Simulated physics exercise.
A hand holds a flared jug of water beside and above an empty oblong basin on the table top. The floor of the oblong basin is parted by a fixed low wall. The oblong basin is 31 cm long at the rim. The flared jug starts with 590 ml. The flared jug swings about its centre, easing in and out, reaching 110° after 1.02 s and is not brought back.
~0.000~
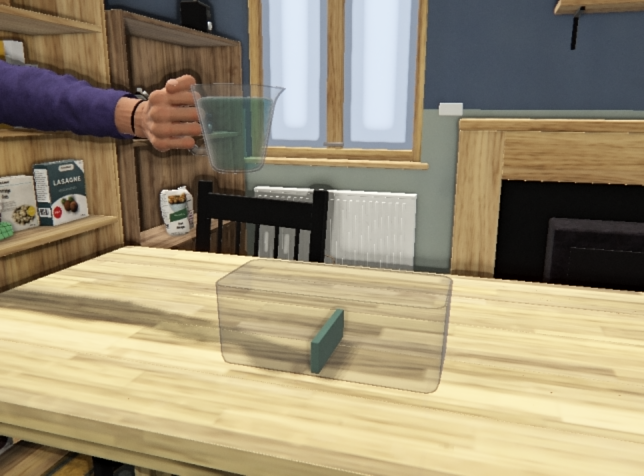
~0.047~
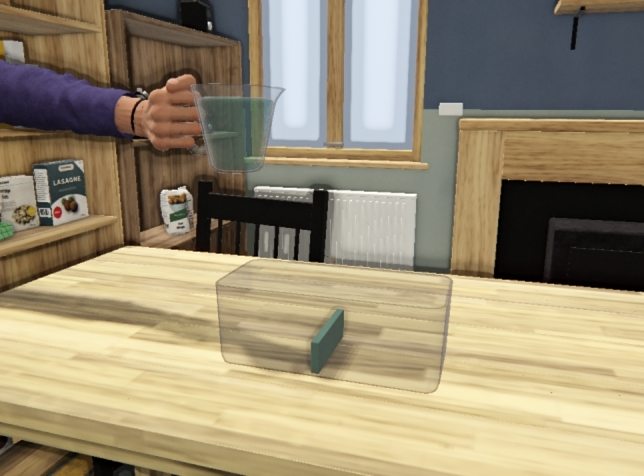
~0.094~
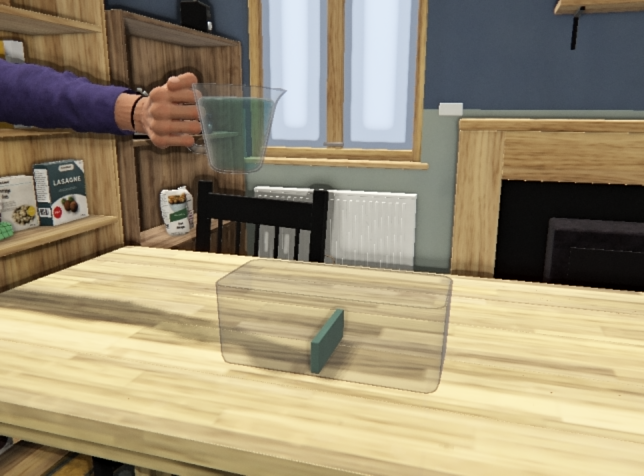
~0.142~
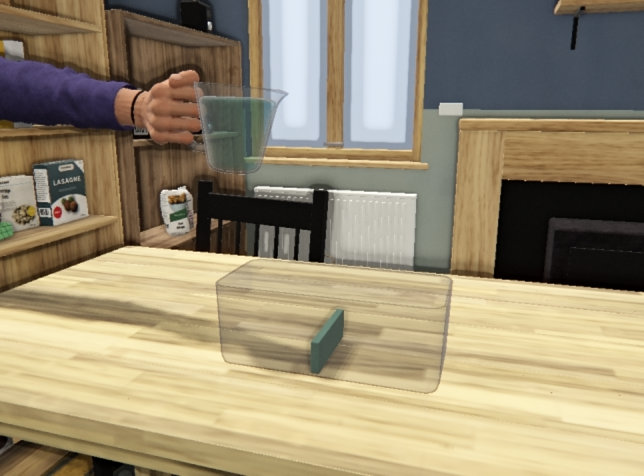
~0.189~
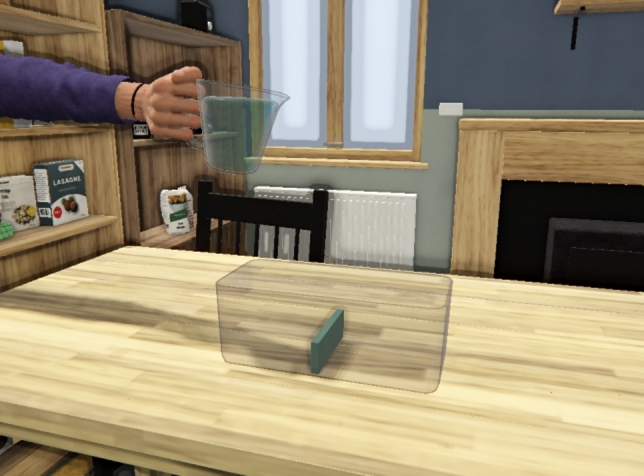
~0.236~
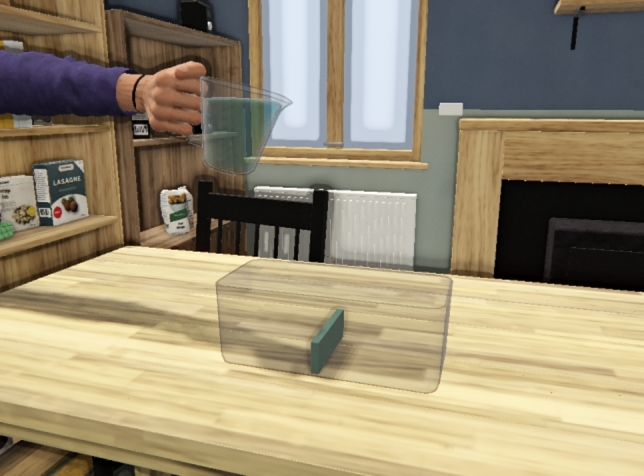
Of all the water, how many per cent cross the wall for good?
About 67 per cent.
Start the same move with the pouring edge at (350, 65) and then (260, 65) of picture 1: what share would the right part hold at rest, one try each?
In turn about 80 and 25 per cent.
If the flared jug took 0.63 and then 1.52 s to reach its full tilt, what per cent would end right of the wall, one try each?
First 45, then 75 per cent.
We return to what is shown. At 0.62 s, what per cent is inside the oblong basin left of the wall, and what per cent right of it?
Near 0 on the left, 6 on the right.
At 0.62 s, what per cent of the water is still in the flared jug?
Some 64 per cent.
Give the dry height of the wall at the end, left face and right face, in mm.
Some 36 mm on the left and 28 mm on the right.
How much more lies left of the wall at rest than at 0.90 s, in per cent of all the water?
Some 20 per cent.
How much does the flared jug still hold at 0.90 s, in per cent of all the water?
Near 9 in a hundred.
After 0.62 s the tilt is 73° and 65 per cent is still to pour, 0 is left of the wall and 6 right of it.
After 0.90 s the tilt is 107° and 9 per cent is still to pour, 11 is left of the wall and 57 right of it.
After 1.20 s the tilt is 110° and 0 per cent is still to pour, 32 is left of the wall and 67 right of it.
After 1.52 s the tilt is 110° and 0 per cent is still to pour, 31 is left of the wall and 67 right of it.
In the end 31 per cent lies left of the wall, 67 right of it and 1 outside.
